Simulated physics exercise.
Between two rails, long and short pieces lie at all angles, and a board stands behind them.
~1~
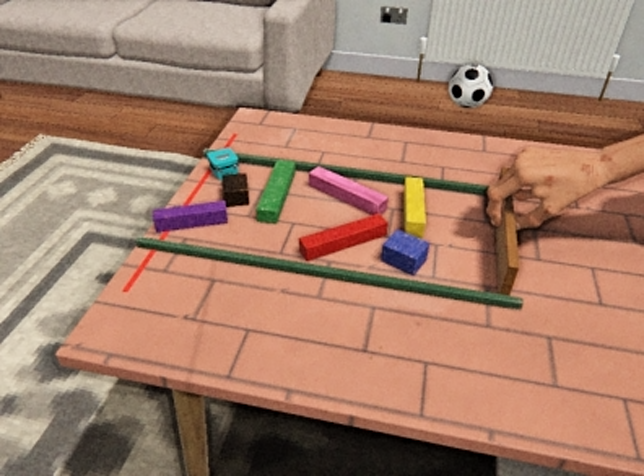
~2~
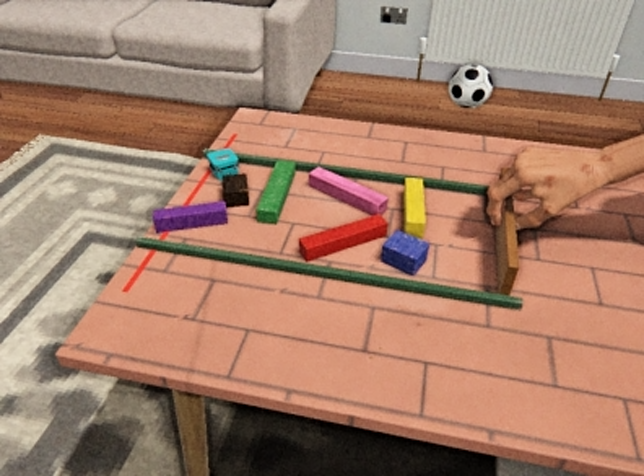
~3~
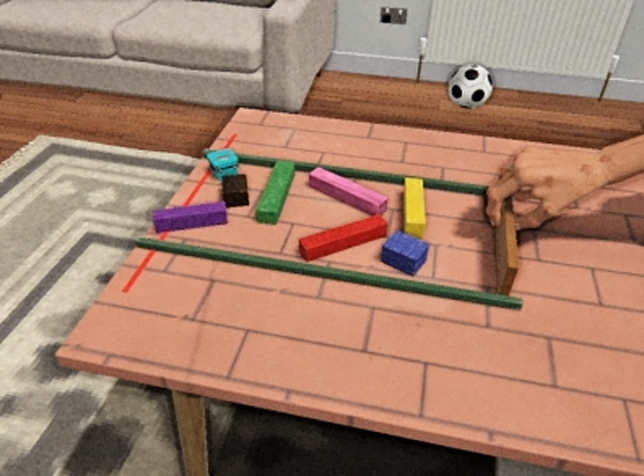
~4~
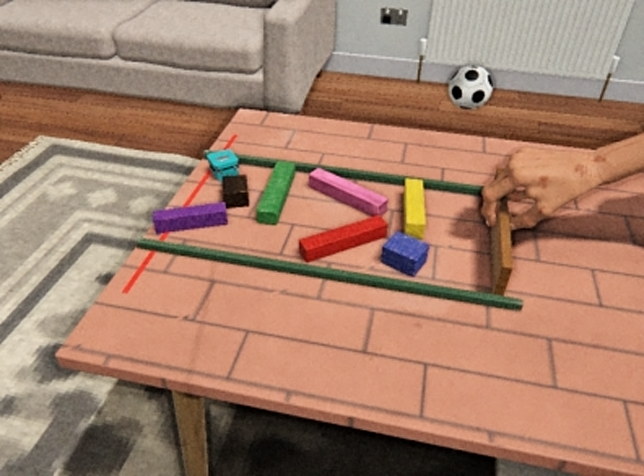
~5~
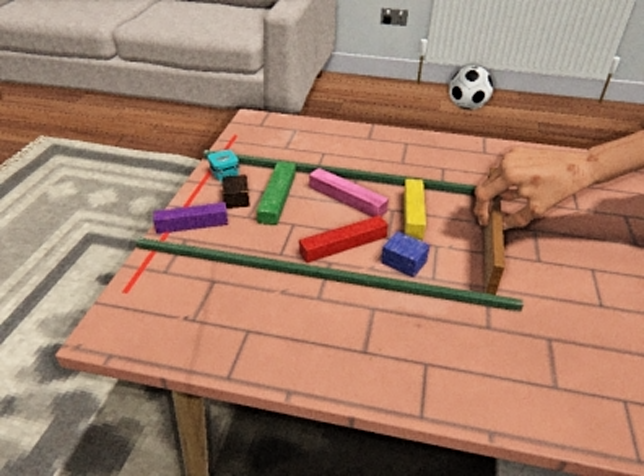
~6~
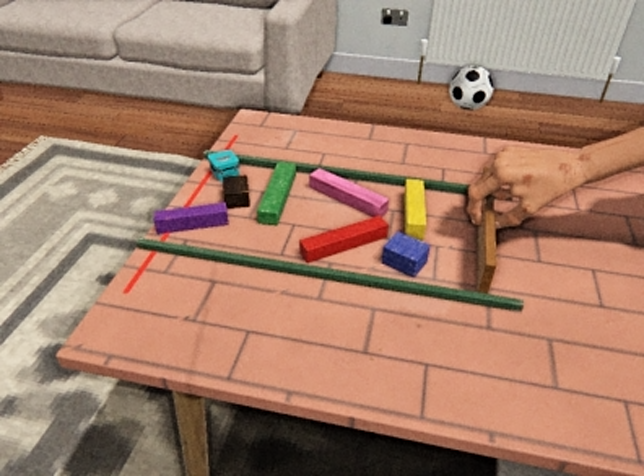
The footage shows a hand holding a wooden board upright behind scattered coloured blocks between two green rails on a table, then sliding it slightly left while the blocks, including those near the red line, show no clear movement.
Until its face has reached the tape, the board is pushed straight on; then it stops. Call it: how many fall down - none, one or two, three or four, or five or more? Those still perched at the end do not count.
Call: Five or more fall down.
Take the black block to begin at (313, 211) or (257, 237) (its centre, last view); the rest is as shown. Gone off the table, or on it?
For the two starting spots, it does not stay up; it does not stay up.
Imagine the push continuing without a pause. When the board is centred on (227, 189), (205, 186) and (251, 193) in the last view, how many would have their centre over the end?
Middles past end - pos 1: 3, pos 2: 5, pos 3: 0.
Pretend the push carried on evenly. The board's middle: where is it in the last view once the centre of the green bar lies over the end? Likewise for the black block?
Points: About (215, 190) and about (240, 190).
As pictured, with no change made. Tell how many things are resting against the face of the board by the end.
I count 2 of them.
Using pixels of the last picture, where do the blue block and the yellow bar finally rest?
Middles: Around (147, 227) and around (193, 177).
Early on, none off yet; turquoise case at rest near (224, 166); purple bar at rest near (192, 218); black block at rest near (236, 192).
A while later, none off yet; turquoise case at rest near (224, 166); purple bar travelled a little near (181, 219); black block travelled about its own width near (216, 188).
Finally, the number that fall off is five or more; lost, red bar, pink stick, green bar, black block, purple bar and turquoise case.
